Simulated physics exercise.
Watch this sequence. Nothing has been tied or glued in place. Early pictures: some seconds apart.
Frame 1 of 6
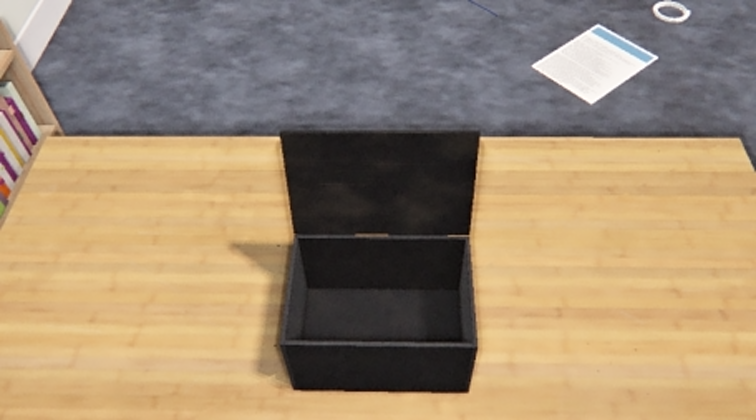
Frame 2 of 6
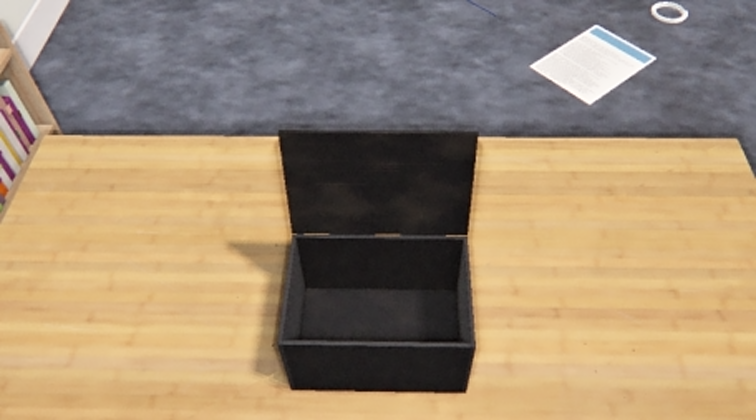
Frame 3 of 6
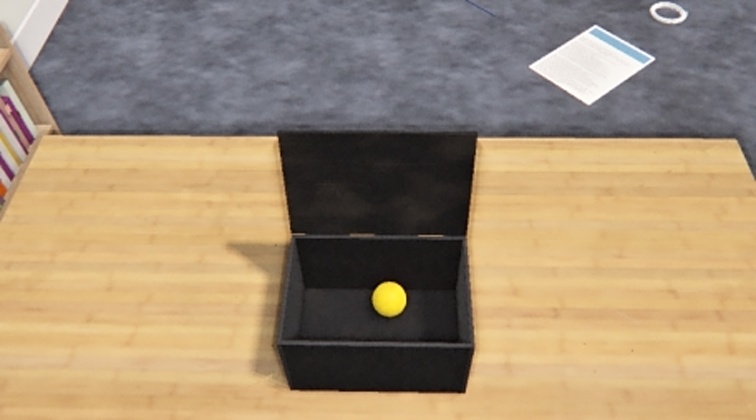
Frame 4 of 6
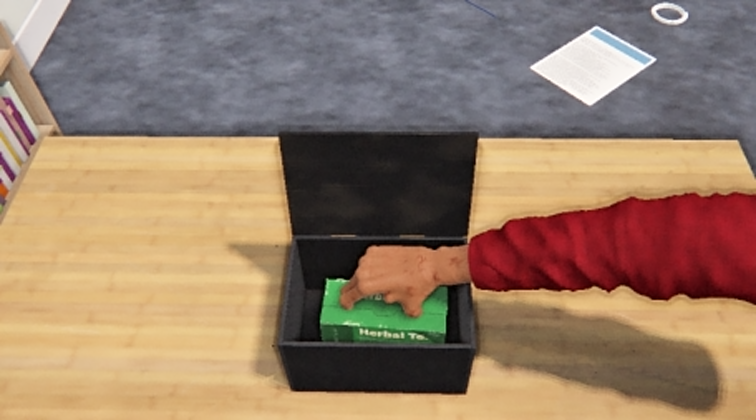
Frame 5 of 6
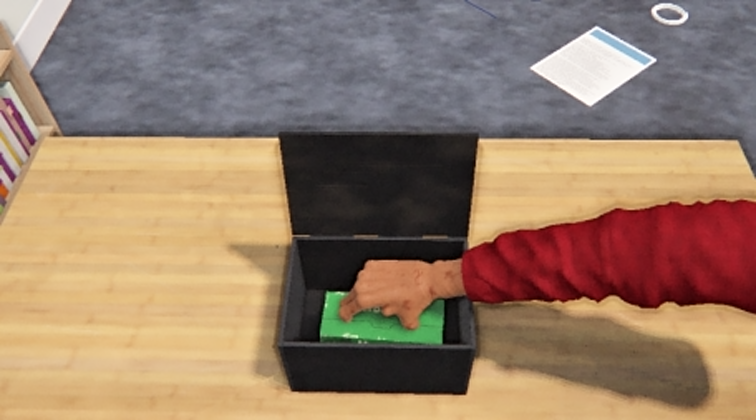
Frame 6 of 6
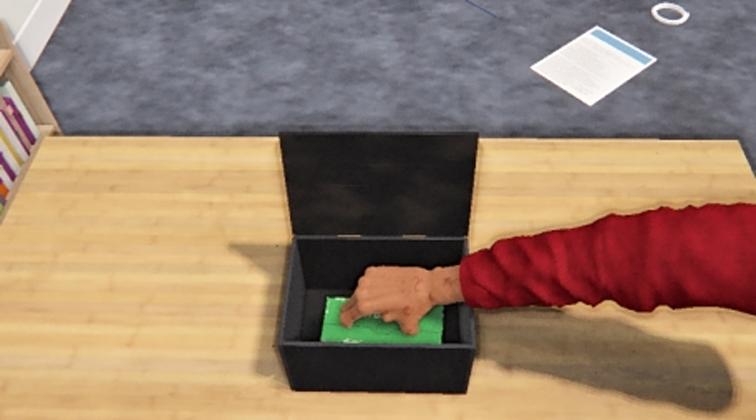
In the video, an open black box sits empty on a wooden table, then a yellow lemon appears inside it. Next, a hand in a red sleeve lowers a green herbal tea carton into the box and keeps holding it.
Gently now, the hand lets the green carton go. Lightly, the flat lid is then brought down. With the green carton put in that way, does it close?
The lid drops into place.
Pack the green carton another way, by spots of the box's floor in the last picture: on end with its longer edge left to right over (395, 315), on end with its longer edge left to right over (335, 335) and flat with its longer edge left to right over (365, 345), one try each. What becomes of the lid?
The first time it is kept open, the next time it is kept open, and the last time it goes down completely.
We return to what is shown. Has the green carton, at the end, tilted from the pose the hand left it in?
By the end it has kept its angle.
Then, 1.10 s on from there, lid starting down.
Then, 1.60 s on from there, lid 59° above the rim.
Then, 1.90 s on from there, lid 37° above the rim.
Then, 2.20 s on from there, lid 12° above the rim.
In the end, lid shut; both unmoved. At the end, from the last picture's camera, green carton near (383, 337).
